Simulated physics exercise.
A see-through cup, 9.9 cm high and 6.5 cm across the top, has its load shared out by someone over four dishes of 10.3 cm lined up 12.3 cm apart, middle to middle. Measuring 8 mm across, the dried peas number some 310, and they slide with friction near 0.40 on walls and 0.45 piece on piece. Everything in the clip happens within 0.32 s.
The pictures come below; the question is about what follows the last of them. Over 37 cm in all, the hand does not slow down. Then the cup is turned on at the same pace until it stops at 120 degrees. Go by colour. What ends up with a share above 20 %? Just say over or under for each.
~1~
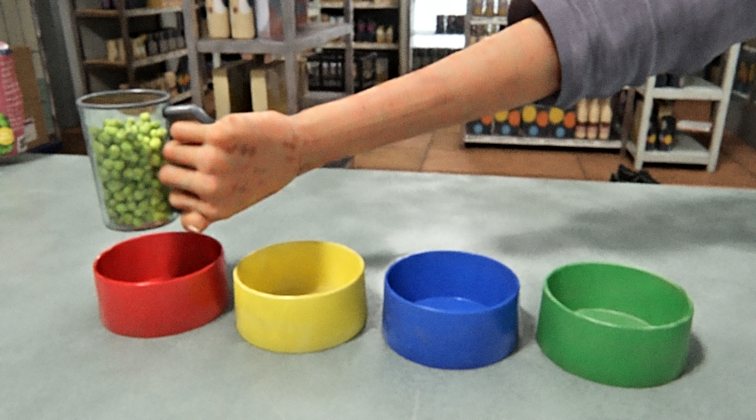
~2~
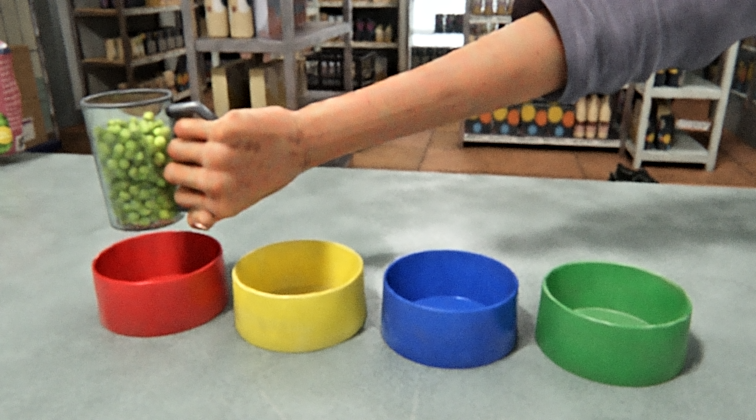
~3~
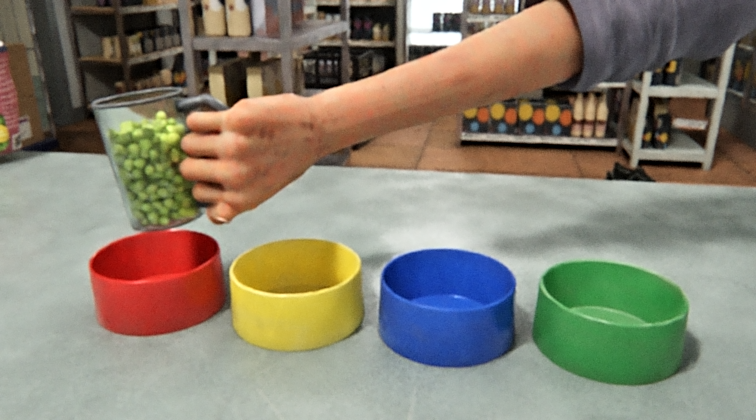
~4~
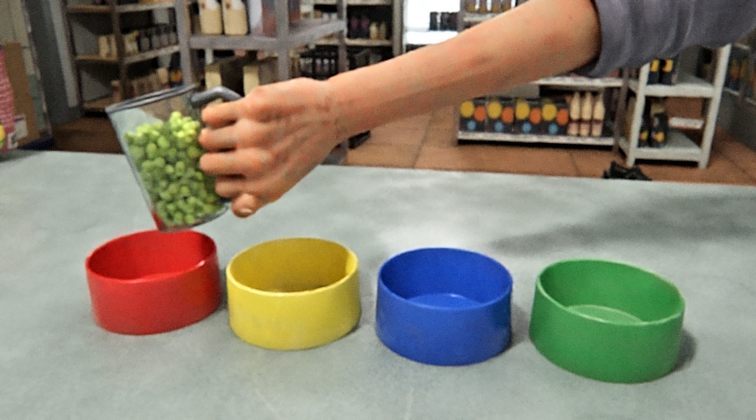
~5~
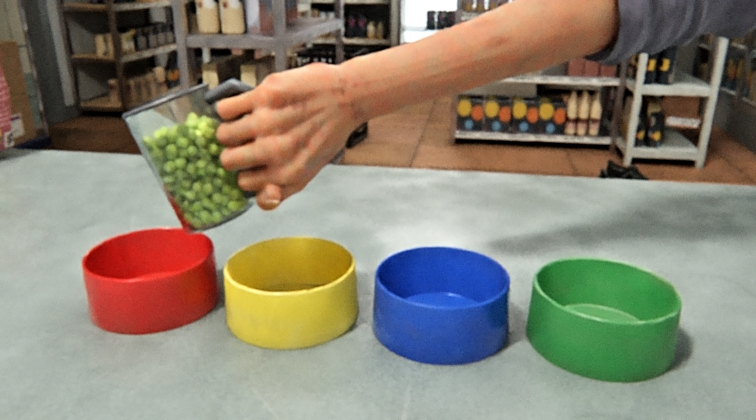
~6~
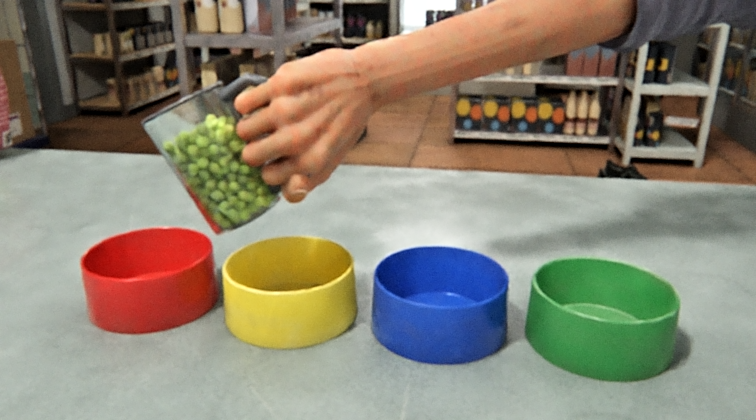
One by one: Red dish: The count there will be a fifth or smaller; blue dish: The count there will be bigger than a fifth; green dish: The count there will be a fifth or smaller; yellow dish: The count there will be a fifth or smaller; counter: The count there will be bigger than a fifth.
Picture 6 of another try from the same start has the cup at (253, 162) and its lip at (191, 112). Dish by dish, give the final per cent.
Per cent kept: Red 0; blue 40; green 0; yellow 0.
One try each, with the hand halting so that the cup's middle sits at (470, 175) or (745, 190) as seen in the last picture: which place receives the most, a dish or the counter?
Try 1 - blue; try 2 - green.
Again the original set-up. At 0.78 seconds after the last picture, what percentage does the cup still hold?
Around 90 percent.
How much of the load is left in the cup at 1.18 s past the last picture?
20 %.
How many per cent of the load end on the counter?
50 %.
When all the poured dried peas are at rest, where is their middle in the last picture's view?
Centre at rest: Approx. (486, 319) px.
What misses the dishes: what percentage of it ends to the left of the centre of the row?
0 %.
Then, 0.47 s after the last picture, tilt 75 degrees; cup holds 100 %.
Then, 0.78 s after the last picture, tilt 106 degrees; cup holds 90 %, blue 10 %.
Then, 1.18 s after the last picture, tilt 120 degrees; cup holds 20 %, blue 35 %, green 5 %.
In the end, red 0 %, blue 40 %, green 5 %, yellow 0 %, counter 50 %.
